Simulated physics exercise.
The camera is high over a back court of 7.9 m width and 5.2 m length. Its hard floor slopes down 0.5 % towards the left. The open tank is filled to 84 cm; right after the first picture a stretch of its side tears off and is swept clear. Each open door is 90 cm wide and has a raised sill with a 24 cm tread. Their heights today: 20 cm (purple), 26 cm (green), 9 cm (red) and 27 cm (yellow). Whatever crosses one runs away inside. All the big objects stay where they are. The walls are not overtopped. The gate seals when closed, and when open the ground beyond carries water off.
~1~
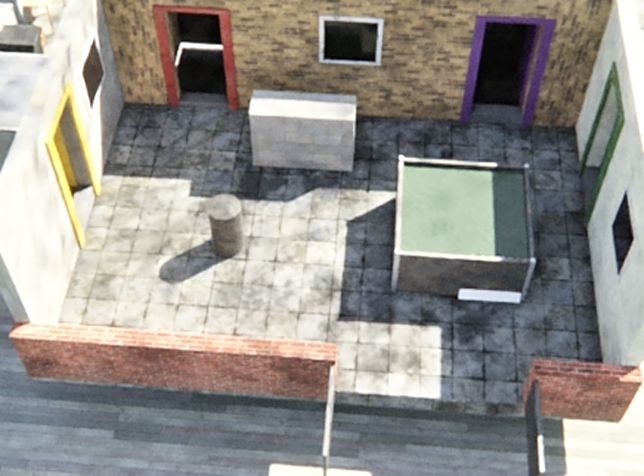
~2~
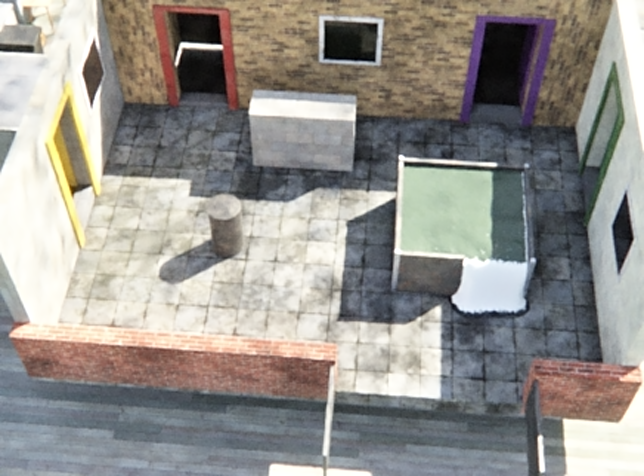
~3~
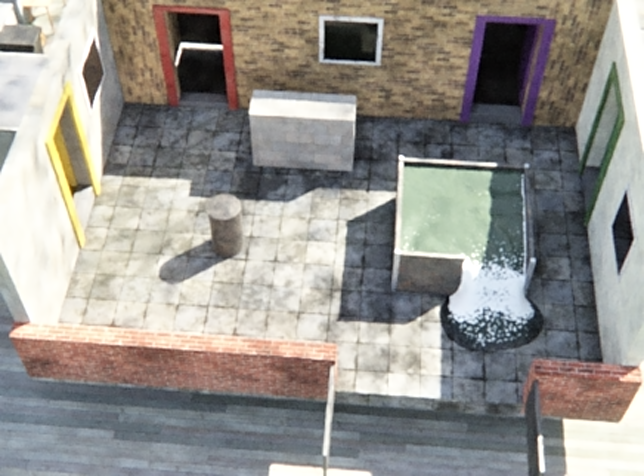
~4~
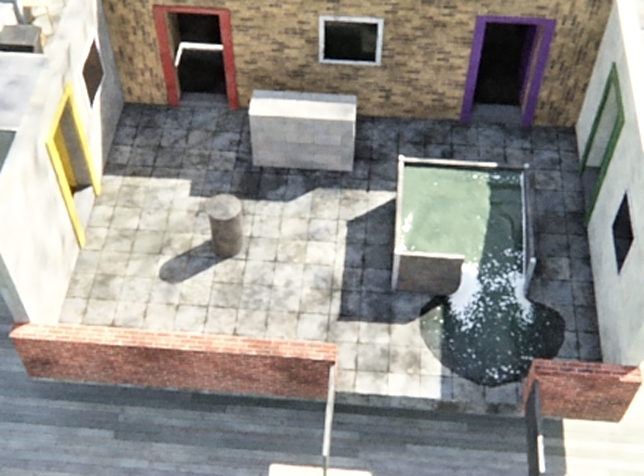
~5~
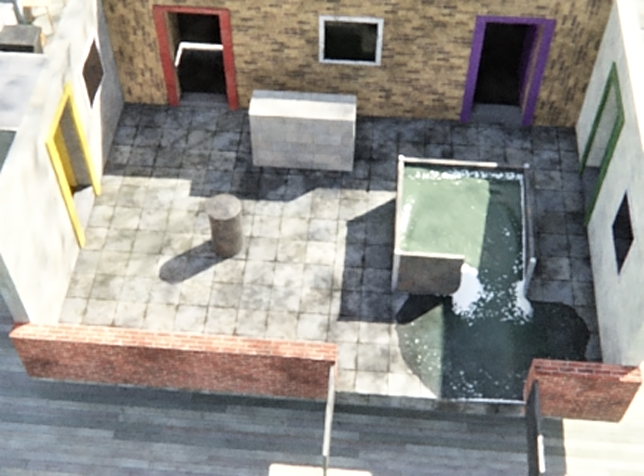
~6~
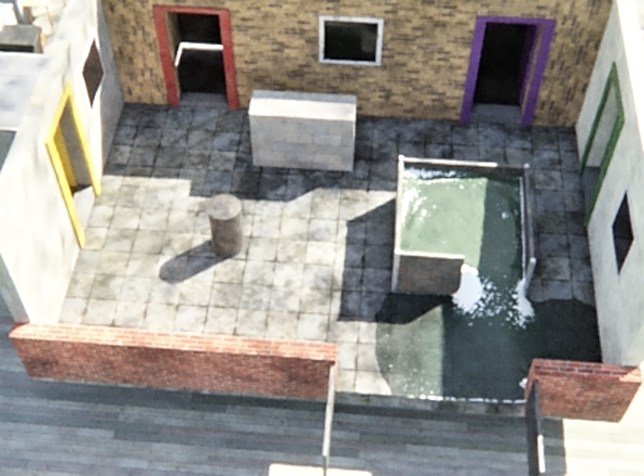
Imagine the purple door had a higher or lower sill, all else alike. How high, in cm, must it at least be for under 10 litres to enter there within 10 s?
Close to 11 cm is just enough.
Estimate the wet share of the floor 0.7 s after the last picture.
About 10 per cent.
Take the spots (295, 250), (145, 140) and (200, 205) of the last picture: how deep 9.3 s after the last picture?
About 1, 2 and 0 cm.
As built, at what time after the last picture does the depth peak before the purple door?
Near 2.8 s.
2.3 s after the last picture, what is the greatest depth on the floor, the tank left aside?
About 28 cm.
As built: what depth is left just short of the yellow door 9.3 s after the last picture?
Roughly 0.0 cm deep.
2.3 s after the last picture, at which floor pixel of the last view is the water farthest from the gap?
Around (569, 140).
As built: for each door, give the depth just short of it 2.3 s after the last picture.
In cm: Purple 0, green 4, red 0, yellow 0.
Then, 0.7 s after the last picture water covers 10 % of the floor, deepest (58 cm) near (596, 394); it has not reached the purple door.
Then, 2.3 s after the last picture water covers 20 % of the floor, deepest (28 cm) near (530, 378); it has not reached the purple door.
Then, 9.3 s after the last picture water covers 50 % of the floor, deepest (8 cm) near (531, 389); 6 cm at the purple door, 0 litres in over its 20 cm sill.
At the purple door as built, the water peaked near 13 cm, 2.7 s after the last picture.
Run again over the same 10 s with other heights there, 20 litres in over 9.5 cm, 3 litres over 13.5 cm. The limit of 10 litres is kept from about 11 cm up.
